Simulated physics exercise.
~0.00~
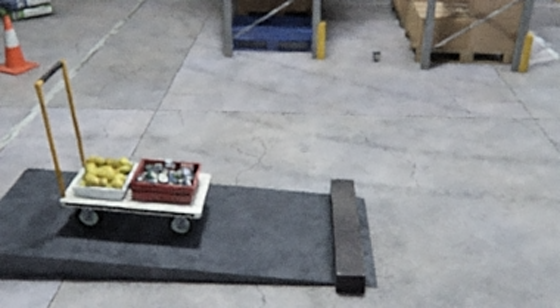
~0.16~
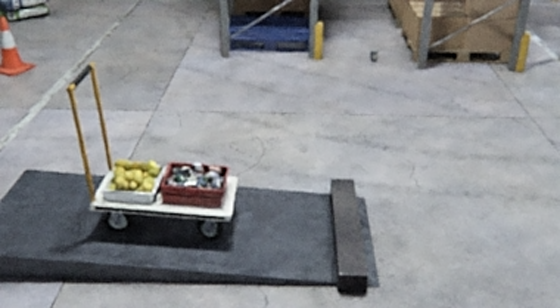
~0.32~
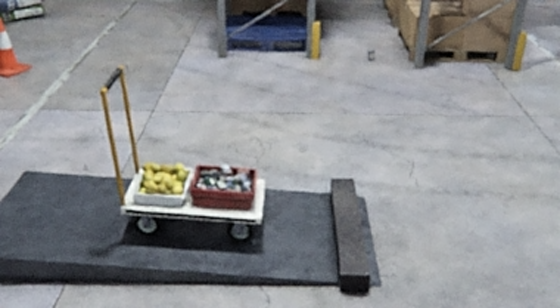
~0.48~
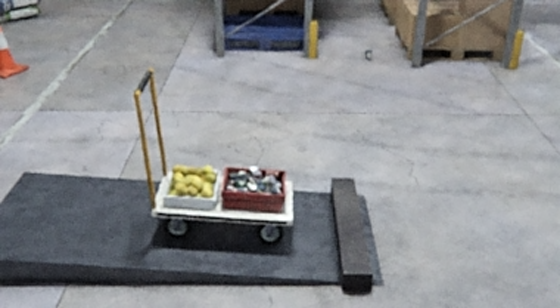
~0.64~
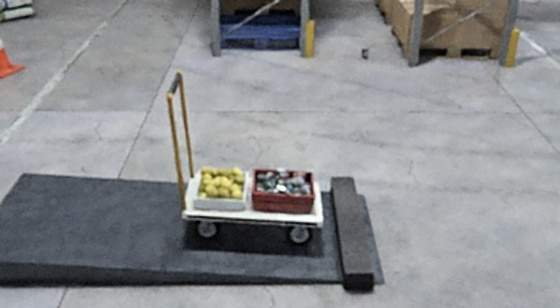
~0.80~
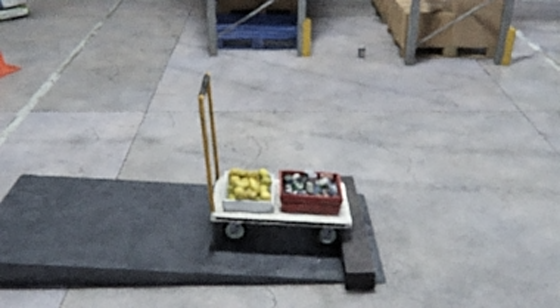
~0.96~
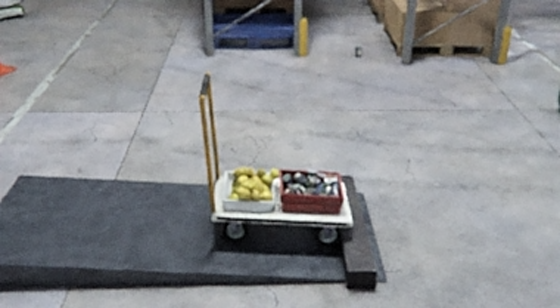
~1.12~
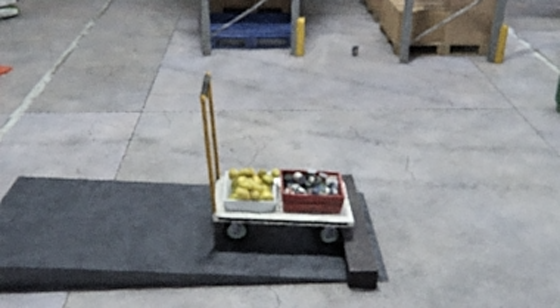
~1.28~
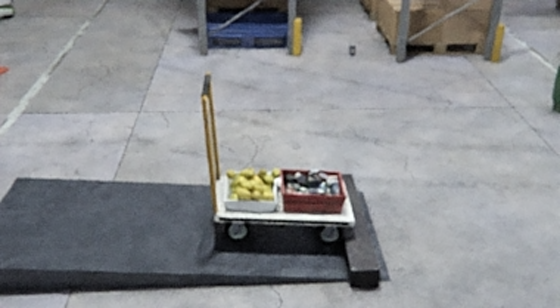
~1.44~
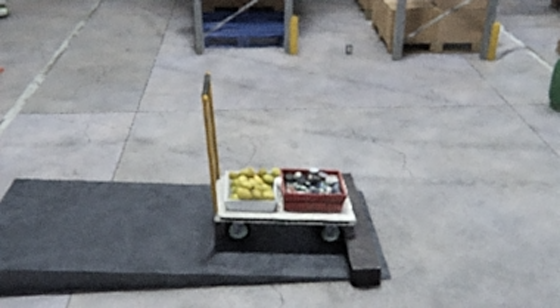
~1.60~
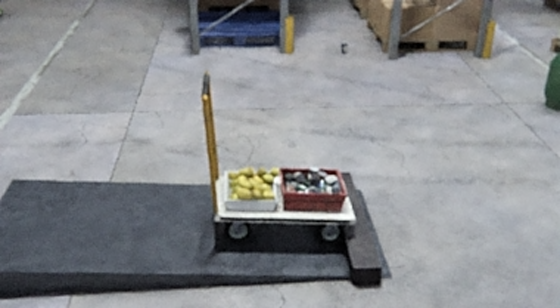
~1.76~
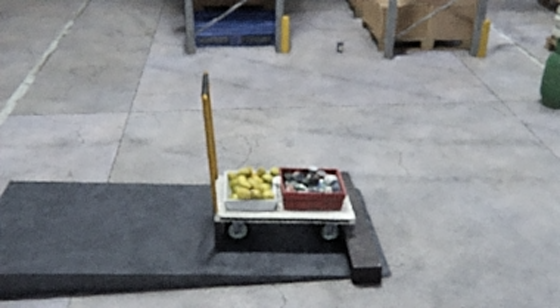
In a warehouse with a pale concrete floor, seen from slightly above and to the side, a dark ramp slopes gently toward a low kerb at its right end. A white-decked trolley with an upright yellowish handle carries a white basket of yellow, rounded goods on the left and a red basket of small tins on the right. The trolley rolls steadily rightward down the ramp until it meets the kerb and stops. The yellow goods shift slightly, while the view drifts a little sideways. It ends with the trolley still against the kerb, both baskets upright and full.
